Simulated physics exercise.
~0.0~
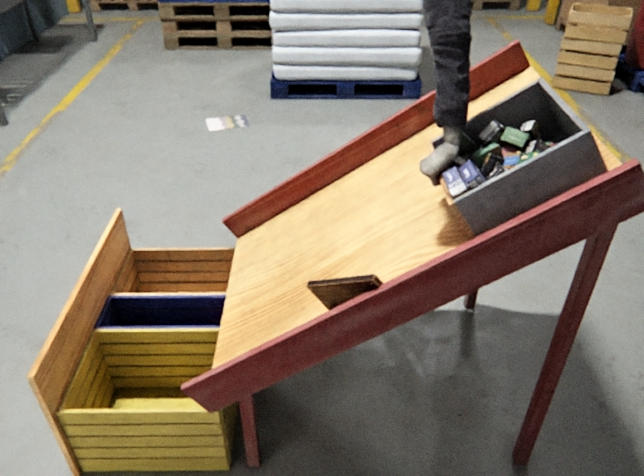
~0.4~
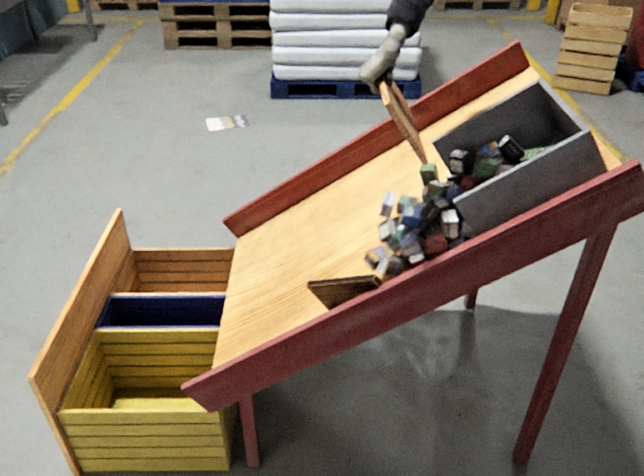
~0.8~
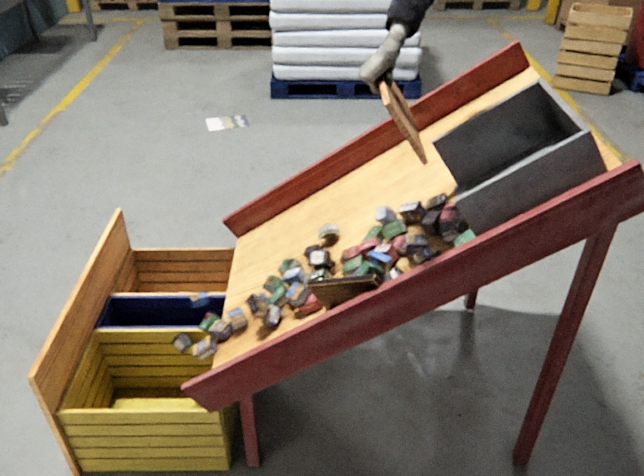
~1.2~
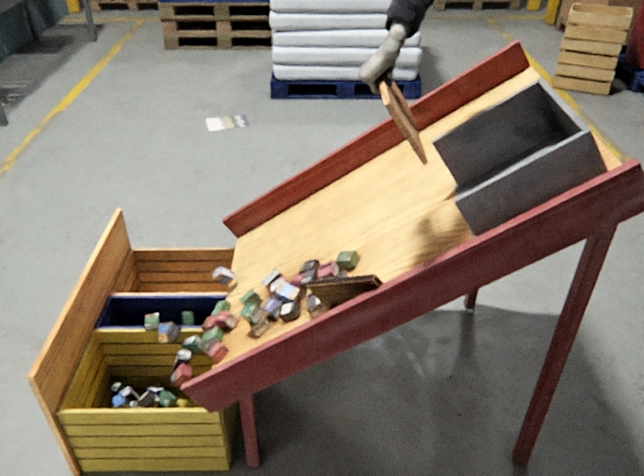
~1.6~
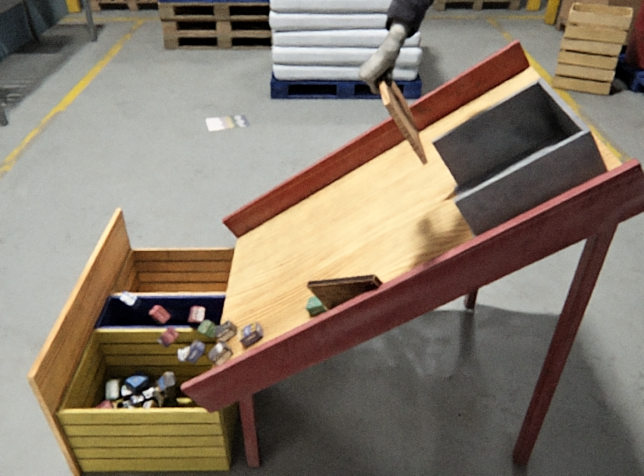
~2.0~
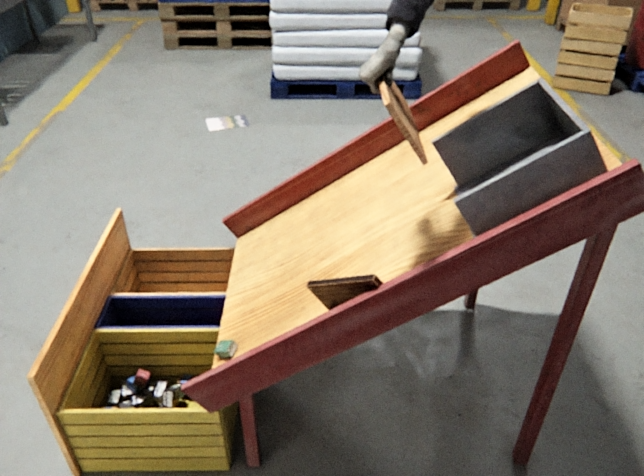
Small cartons tumbling from a grey pen as a gloved hand lifts the gate, sliding down a sloping table mostly into the yellow bin.
